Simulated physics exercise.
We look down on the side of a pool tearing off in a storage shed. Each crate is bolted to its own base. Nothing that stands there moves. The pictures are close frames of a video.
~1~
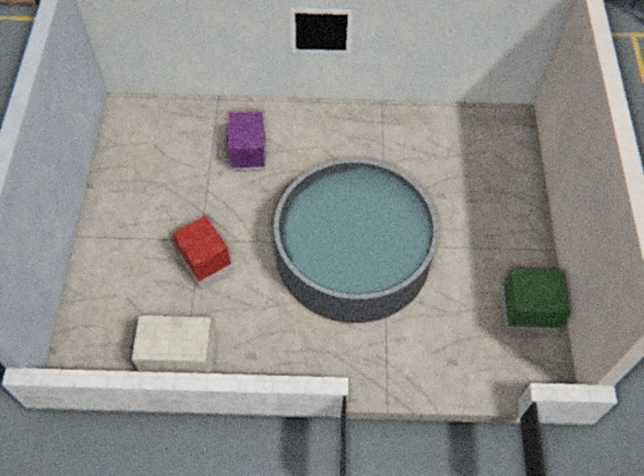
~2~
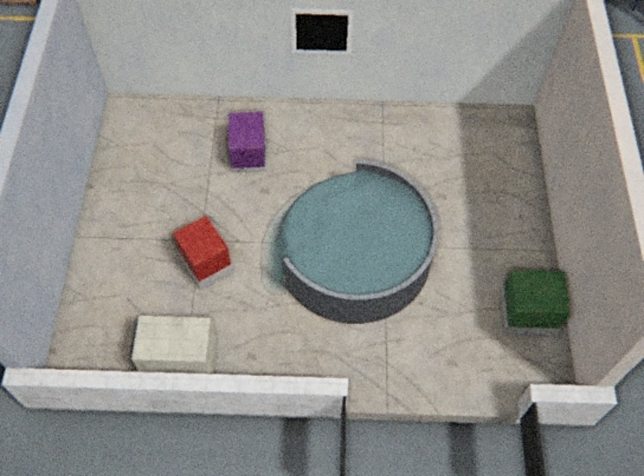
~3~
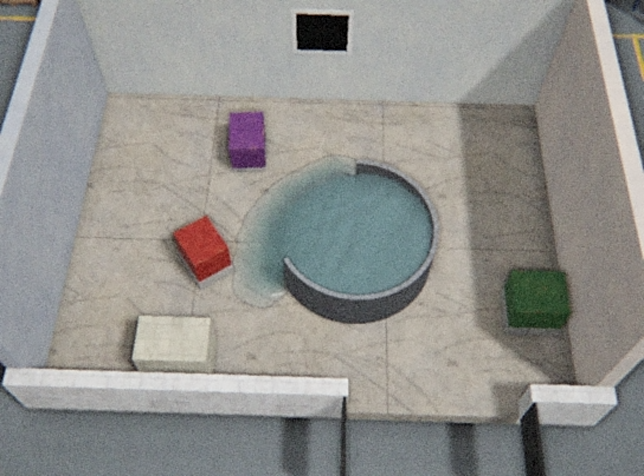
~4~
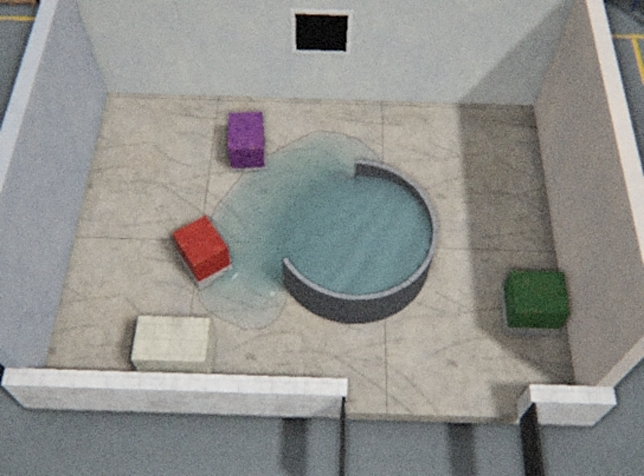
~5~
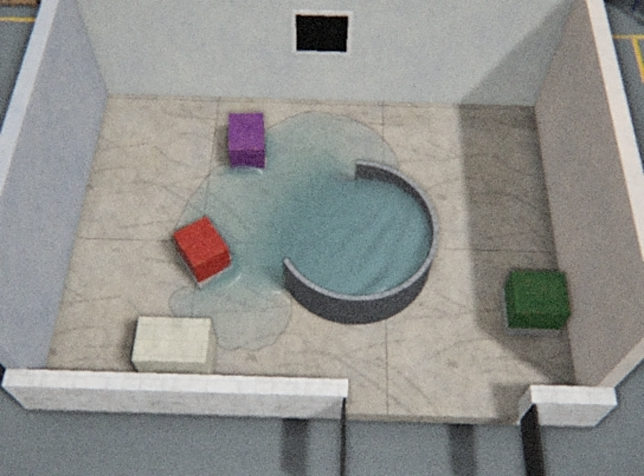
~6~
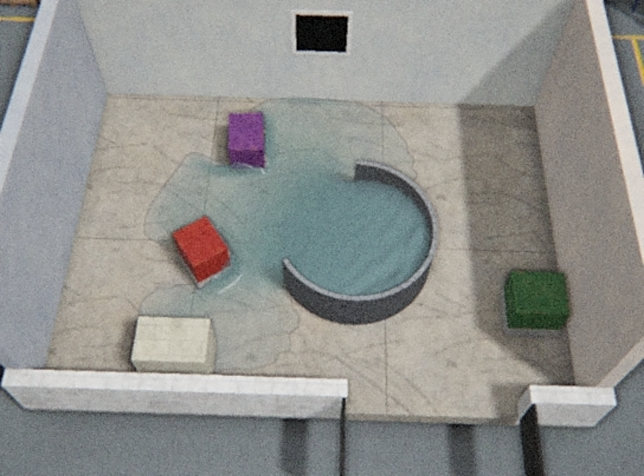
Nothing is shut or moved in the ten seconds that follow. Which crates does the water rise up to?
One by one: The purple crate is soaked; the red crate is soaked; the green crate keeps dry.
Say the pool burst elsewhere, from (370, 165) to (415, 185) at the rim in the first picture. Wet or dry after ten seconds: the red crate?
Then: Red is safe.
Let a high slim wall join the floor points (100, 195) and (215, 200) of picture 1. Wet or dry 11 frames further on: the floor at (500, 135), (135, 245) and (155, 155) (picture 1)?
As listed: Dry, under water, wet.
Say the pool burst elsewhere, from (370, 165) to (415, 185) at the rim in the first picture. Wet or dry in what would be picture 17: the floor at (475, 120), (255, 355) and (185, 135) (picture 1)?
In that order: Awash, dry, free of water.
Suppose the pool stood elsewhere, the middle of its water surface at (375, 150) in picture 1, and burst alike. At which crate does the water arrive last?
The one in green.
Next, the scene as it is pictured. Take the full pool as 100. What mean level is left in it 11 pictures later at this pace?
Some 28 per cent.
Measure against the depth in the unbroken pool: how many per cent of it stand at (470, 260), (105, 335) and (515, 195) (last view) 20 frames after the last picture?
Roughly 0, 16 and 2 per cent, in turn.
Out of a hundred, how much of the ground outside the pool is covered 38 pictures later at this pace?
Some 90 per cent.
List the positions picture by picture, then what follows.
In the first frame, the round pool at (356, 228) is whole and still.
In the second frame, the front is at a hidden place, out from the gap at (292, 212).
In the third frame, water pours out at (293, 214) and has run to a hidden place.
In the fourth frame, the front is at (245, 324), out from the gap at (292, 216).
In the fifth frame, the front is at a hidden place, out from the gap at (292, 217).
In the sixth frame, water pours out at (292, 217) and has run to a hidden place.
A moment on, water covers 45 % of the floor; the purple crate water round its plinth, the red crate water round its plinth, the green crate not reached.
Next, water covers 55 % of the floor; the purple crate water round its plinth, the red crate water round its plinth, the green crate not reached.
Then, water covers 75 % of the floor; the purple crate water round its plinth, the red crate water round its plinth, the green crate not reached.
Later, water covers 90 % of the floor; the purple crate water round its plinth, the red crate water round its plinth, the green crate water round its plinth.
In the end, water covers 100 % of the floor; the purple crate was topped, the red crate was topped, the green crate stayed above the water.
